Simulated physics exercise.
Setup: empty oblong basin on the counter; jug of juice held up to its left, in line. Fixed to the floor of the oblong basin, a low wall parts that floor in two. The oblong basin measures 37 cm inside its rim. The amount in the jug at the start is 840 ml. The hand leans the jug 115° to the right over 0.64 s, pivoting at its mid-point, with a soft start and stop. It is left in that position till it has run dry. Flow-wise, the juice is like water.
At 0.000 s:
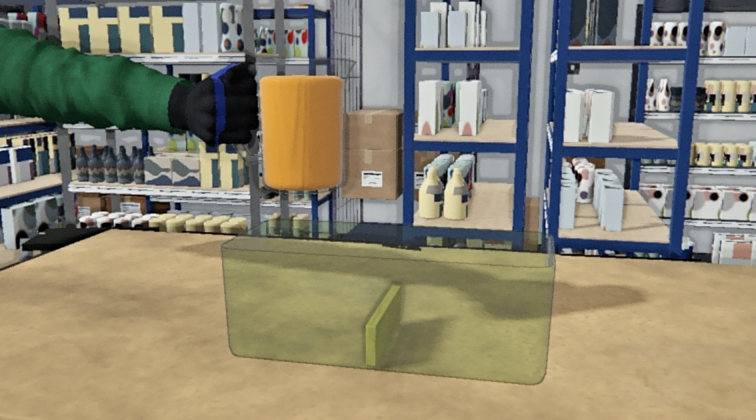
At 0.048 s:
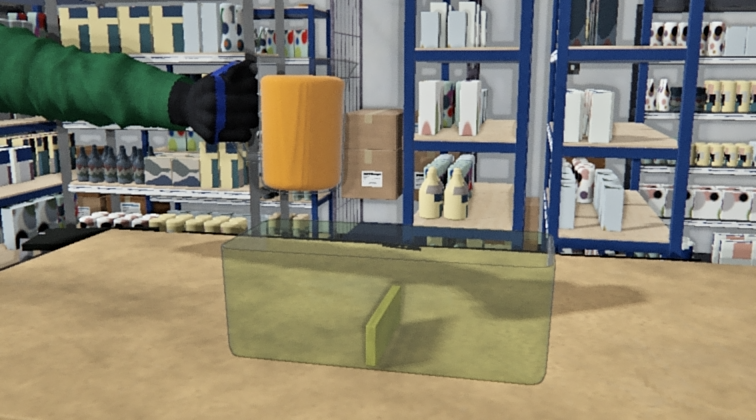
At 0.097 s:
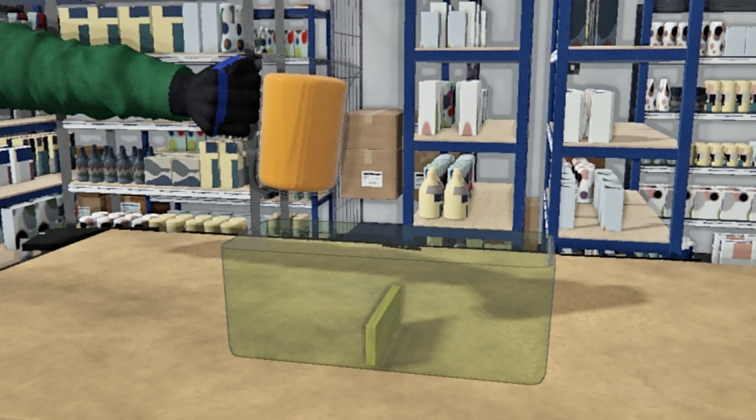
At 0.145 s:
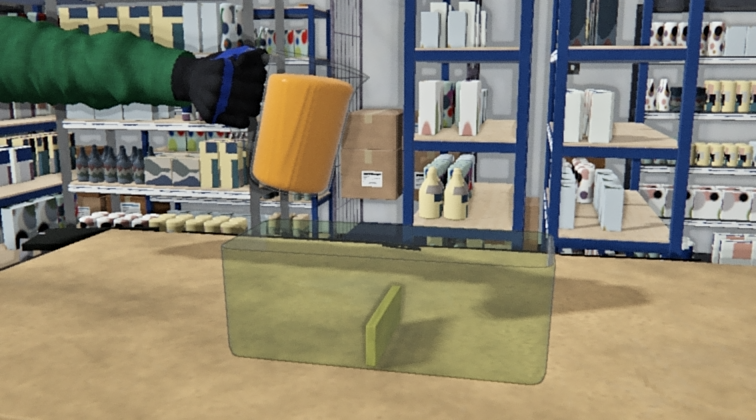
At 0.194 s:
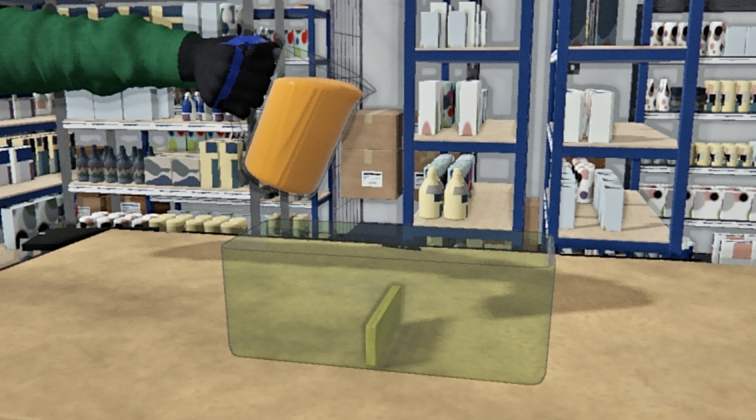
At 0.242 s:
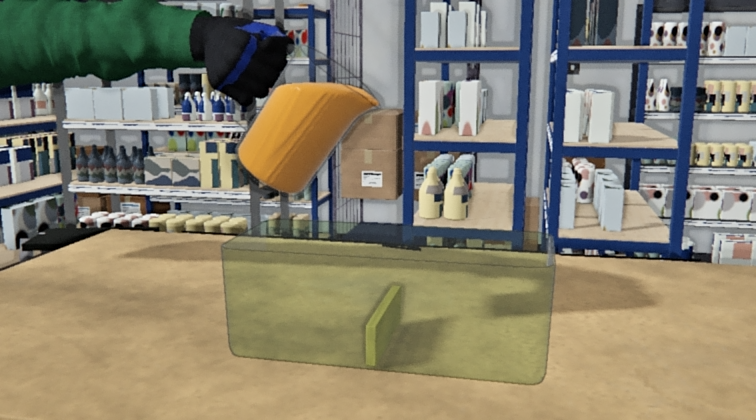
A gloved hand leans a jug of orange juice rightward above an empty, divided clear basin.
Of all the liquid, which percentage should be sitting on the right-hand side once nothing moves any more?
Around 94 per cent should be sitting there.
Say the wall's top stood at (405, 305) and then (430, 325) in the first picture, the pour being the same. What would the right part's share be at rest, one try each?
The first try gives 70 percent and the second 35 percent.
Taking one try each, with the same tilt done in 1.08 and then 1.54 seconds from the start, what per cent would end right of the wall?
Roughly 95 per cent the first time and 95 per cent the second.
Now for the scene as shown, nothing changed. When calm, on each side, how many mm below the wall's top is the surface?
About 46 mm on the left, about 18 mm on the right.
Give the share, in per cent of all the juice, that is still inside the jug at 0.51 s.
Some 62 % of it is still there.
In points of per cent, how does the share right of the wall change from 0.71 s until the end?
It goes higher by about 26 %.
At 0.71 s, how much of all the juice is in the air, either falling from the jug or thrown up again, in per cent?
Close to 14 per cent.
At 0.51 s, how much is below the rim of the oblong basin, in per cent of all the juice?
Around 18%.
Then, 0.51 s in, the tilt is 104° and 61 per cent is still to pour, 0 is left of the wall and 18 right of it.
Then, 0.71 s in, the tilt is 115° and 14 per cent is still to pour, 4 is left of the wall and 68 right of it.
Then, 0.92 s in, the tilt is 115° and 1 per cent is still to pour, 4 is left of the wall and 92 right of it.
Then, 1.14 s in, the tilt is 115° and 0 per cent is still to pour, 5 is left of the wall and 94 right of it.
Finally, 5 per cent lies left of the wall, 94 right of it and 1 outside.
